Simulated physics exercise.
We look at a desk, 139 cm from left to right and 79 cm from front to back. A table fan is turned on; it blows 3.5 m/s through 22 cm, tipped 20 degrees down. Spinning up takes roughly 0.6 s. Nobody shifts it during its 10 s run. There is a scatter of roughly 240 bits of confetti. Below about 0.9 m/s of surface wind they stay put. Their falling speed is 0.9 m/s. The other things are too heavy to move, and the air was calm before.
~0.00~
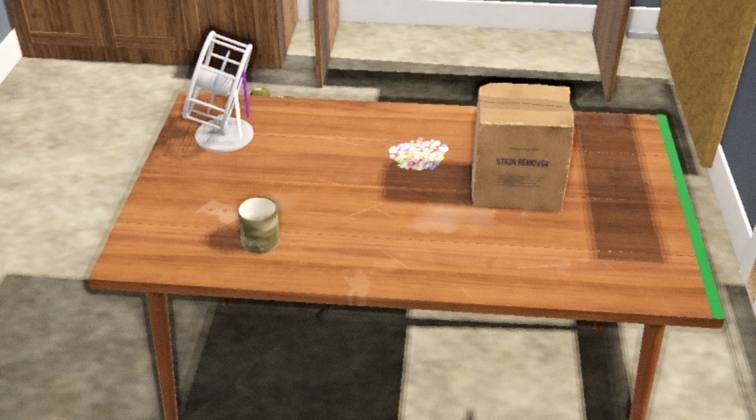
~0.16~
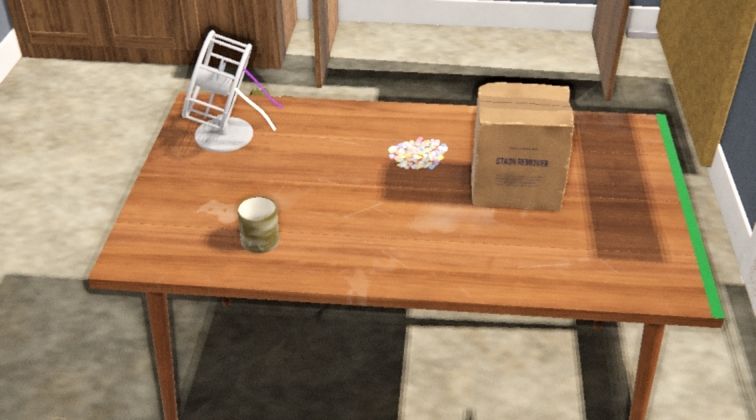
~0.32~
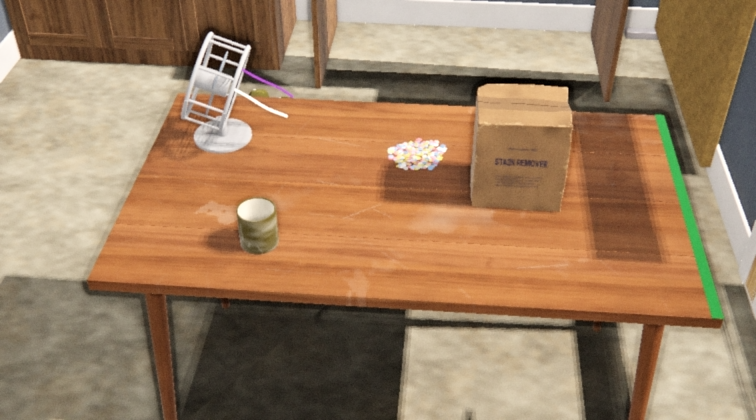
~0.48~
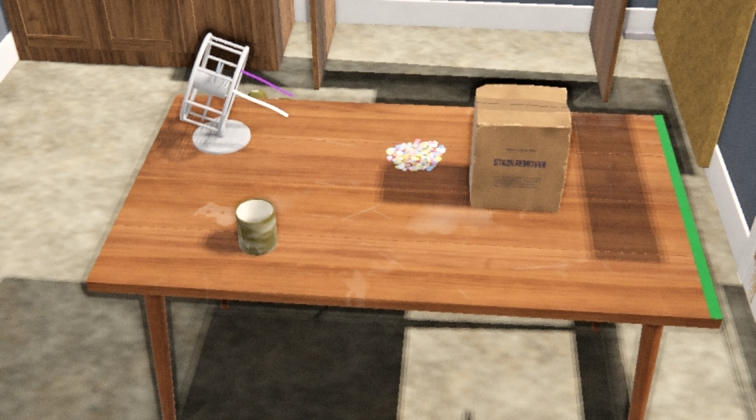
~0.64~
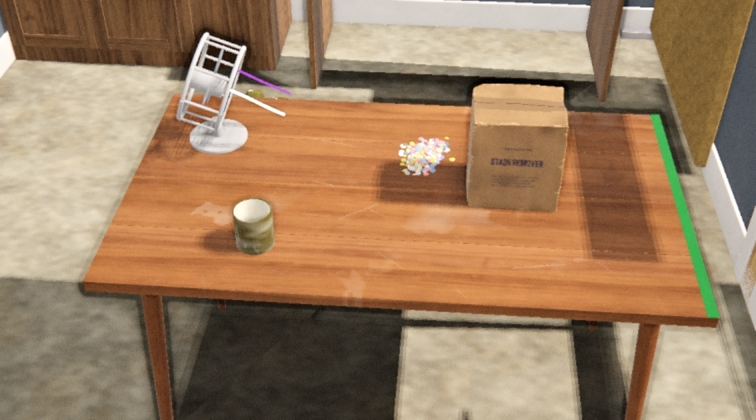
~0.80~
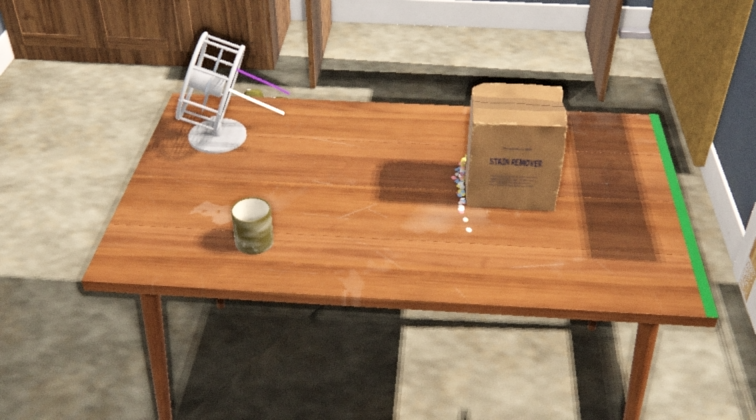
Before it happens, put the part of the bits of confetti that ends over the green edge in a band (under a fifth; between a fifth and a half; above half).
The share over the green edge is more than half.
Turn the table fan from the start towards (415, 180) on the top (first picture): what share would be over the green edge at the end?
In that case some 50 per cent.
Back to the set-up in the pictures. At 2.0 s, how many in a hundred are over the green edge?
Near 70 %.
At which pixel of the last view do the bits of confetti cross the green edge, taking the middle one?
Near (671, 158).
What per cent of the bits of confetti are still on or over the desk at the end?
Near 2 %.
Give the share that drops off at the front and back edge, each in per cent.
Roughly 20 % front, 4 % back.
After 2.0 s, 5 % are on the move or not yet settled, 71 % are over the green edge.
After 3.2 s, 4 % are on the move or not yet settled, 72 % are over the green edge.
After 5.5 s, 3 % are on the move or not yet settled, 72 % are over the green edge.
After 10.0 s, at the end, 73 % are over the green edge.
